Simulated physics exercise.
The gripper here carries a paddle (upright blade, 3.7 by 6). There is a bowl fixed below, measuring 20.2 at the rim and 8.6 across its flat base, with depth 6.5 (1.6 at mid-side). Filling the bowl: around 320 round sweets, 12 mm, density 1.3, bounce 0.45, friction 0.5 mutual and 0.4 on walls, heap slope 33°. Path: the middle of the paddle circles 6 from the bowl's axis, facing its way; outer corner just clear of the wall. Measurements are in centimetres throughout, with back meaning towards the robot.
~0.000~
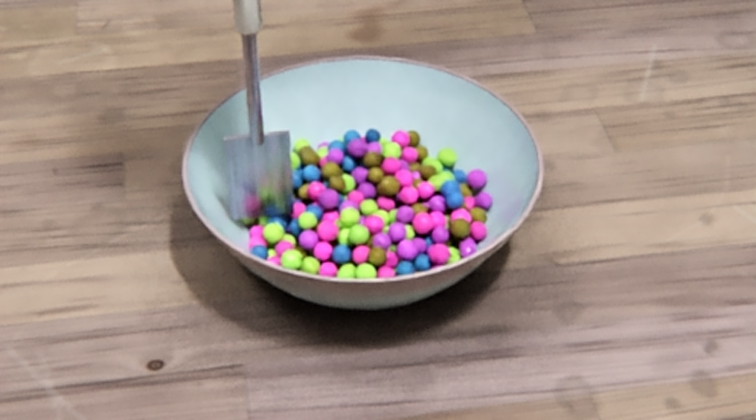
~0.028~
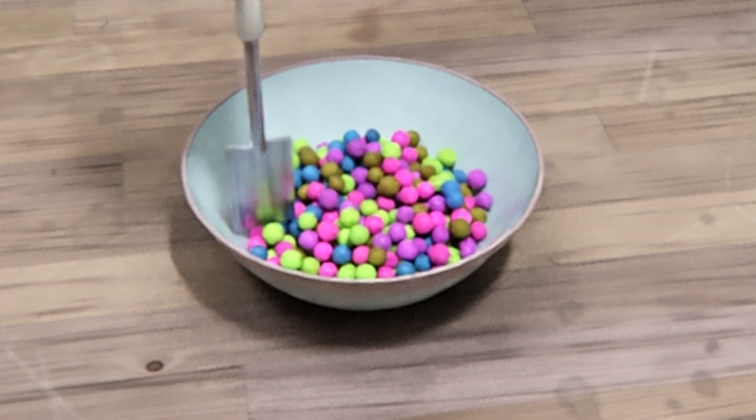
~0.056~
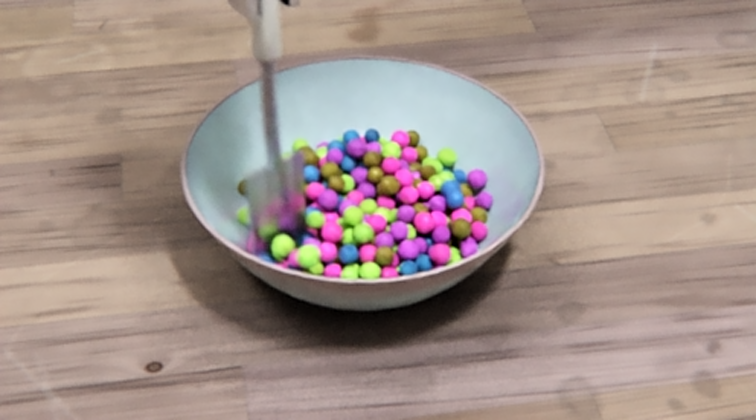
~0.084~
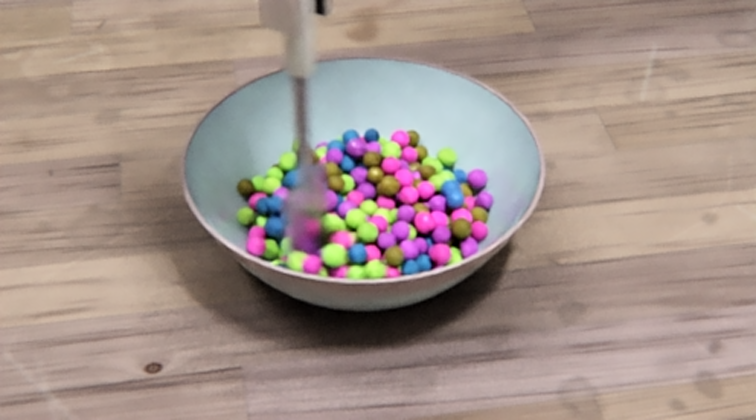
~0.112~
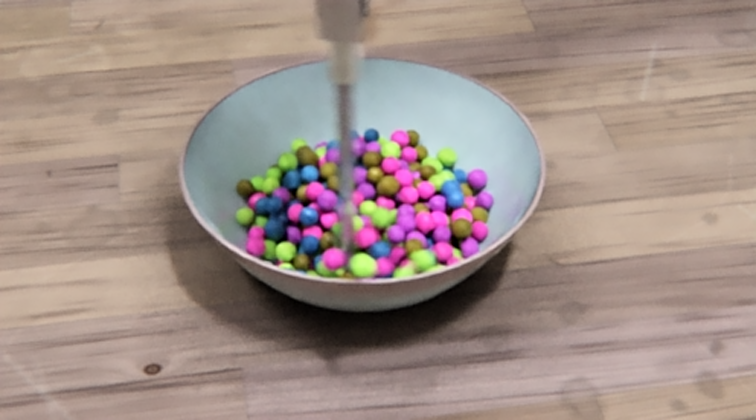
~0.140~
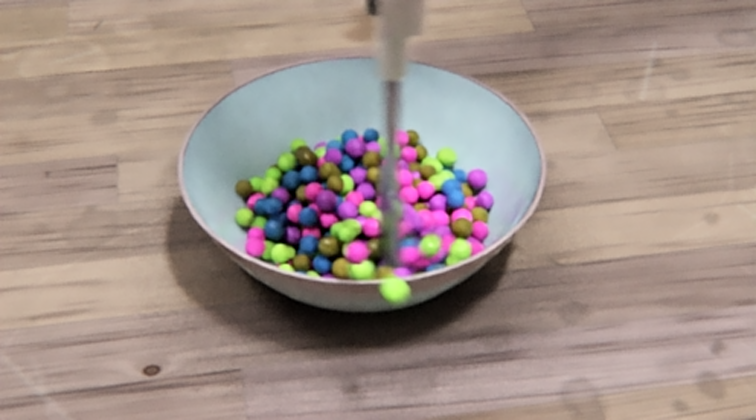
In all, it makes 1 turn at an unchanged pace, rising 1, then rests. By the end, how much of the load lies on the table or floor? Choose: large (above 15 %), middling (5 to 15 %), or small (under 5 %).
Middling.
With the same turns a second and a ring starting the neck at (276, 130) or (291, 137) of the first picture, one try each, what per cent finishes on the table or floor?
Close to 15 and 10 in a hundred.
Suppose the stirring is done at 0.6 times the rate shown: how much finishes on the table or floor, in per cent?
Some 0 in a hundred.
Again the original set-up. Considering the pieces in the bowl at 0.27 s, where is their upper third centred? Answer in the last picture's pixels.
I'd point to somewhere close to (392, 168).
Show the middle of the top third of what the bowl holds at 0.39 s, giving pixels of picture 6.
Near (338, 172).
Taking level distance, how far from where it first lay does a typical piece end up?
Near 0 cm.
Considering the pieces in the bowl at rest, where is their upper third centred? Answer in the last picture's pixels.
Centre, approx.: (352, 202).
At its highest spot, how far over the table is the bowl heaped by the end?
Measured height: Some 5.0 cm.
After 0.27 s, 195° round, highest piece 11 above the table; 309 in the bowl, 1 on the table or floor, 6 in flight or on the tool.
After 0.39 s, 294° round, highest piece 10 above the table; 298 in the bowl, 8 on the table or floor, 10 in flight or on the tool.
After 0.65 s, 0° round, highest piece 6 above the table; 294 in the bowl, 22 on the table or floor.
After 1.35 s, 0° round, highest piece 5 above the table; 294 in the bowl, 22 on the table or floor.
In the end, 294 in the bowl, 22 on the table or floor. That is 7 % on the table or floor.
